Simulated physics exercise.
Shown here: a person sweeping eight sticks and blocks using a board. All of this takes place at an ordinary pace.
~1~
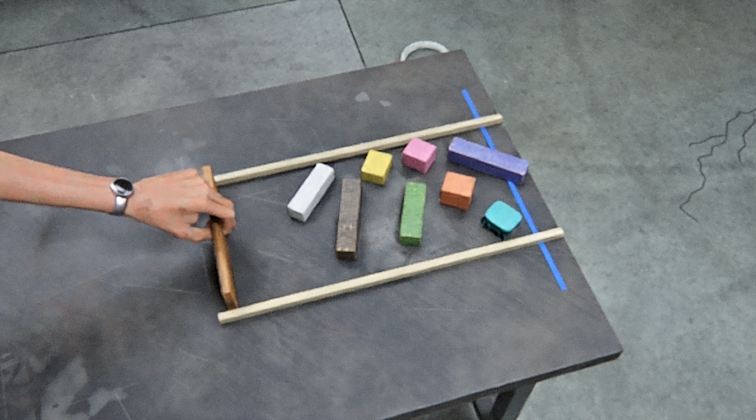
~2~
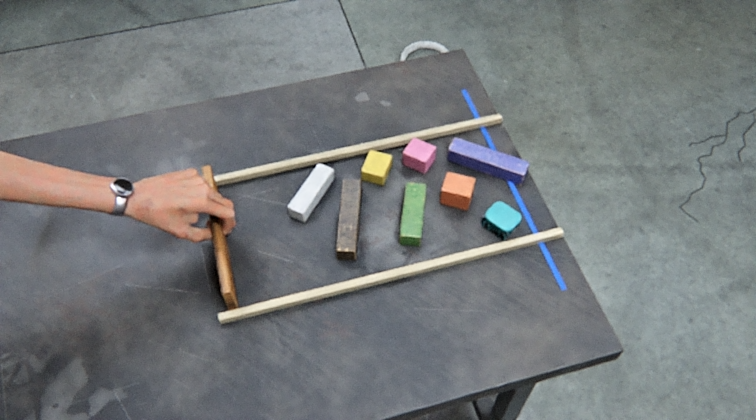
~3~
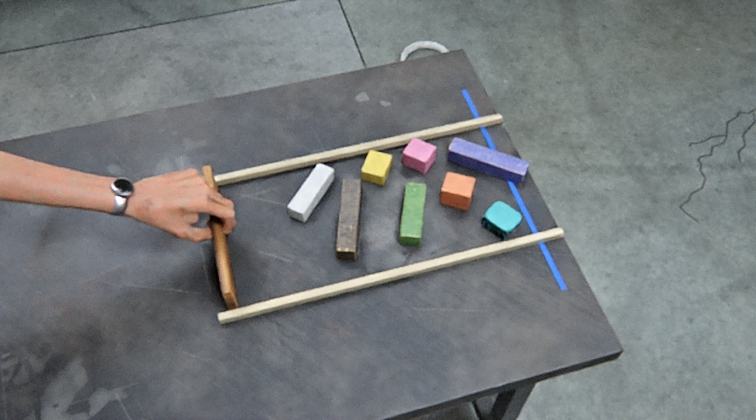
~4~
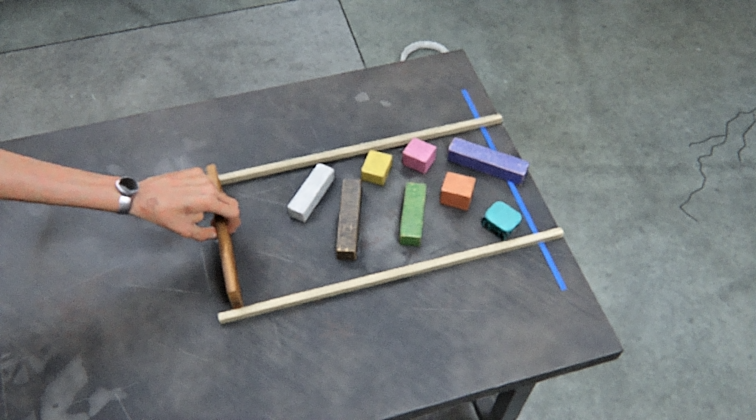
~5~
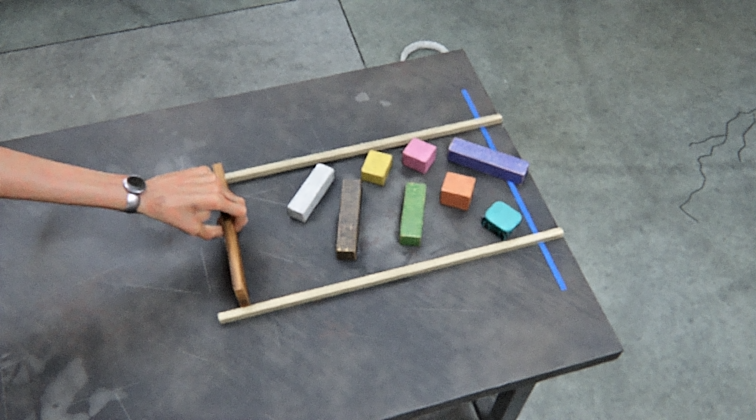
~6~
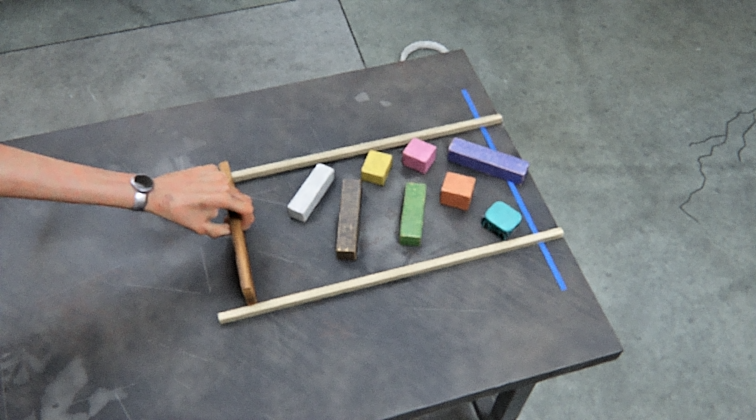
In this clip, a hand holds a wooden board upright between two pale rails on a dark table, at first nearly still, then slides it slightly right, while the colored sticks and blocks beyond it stay in place.
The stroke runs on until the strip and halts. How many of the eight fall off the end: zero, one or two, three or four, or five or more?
Over four drop.
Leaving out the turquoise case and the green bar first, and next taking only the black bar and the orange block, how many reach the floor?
First 4, then 4.
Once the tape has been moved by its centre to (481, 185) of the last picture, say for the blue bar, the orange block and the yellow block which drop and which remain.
Taking each: The blue bar topples, the orange block topples, the yellow block holds its spot.
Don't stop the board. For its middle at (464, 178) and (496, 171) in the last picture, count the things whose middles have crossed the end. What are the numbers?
It would be 0 and 4.
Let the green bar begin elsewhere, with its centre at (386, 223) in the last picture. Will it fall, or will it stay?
Note - green bar not retained.
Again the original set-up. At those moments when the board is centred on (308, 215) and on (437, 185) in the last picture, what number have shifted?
The count reaches 1 first and 8 second.
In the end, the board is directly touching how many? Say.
Contact count: 2.
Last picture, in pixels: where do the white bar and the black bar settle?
Positions - first (502, 143), then (534, 179).
A little later, none off yet; blue bar at rest near (488, 161); turquoise case at rest near (502, 221); orange block at rest near (458, 191).
When it is over, the number that fall off is five or more; down, yellow block, green bar, pink block, orange block, turquoise case and blue bar.
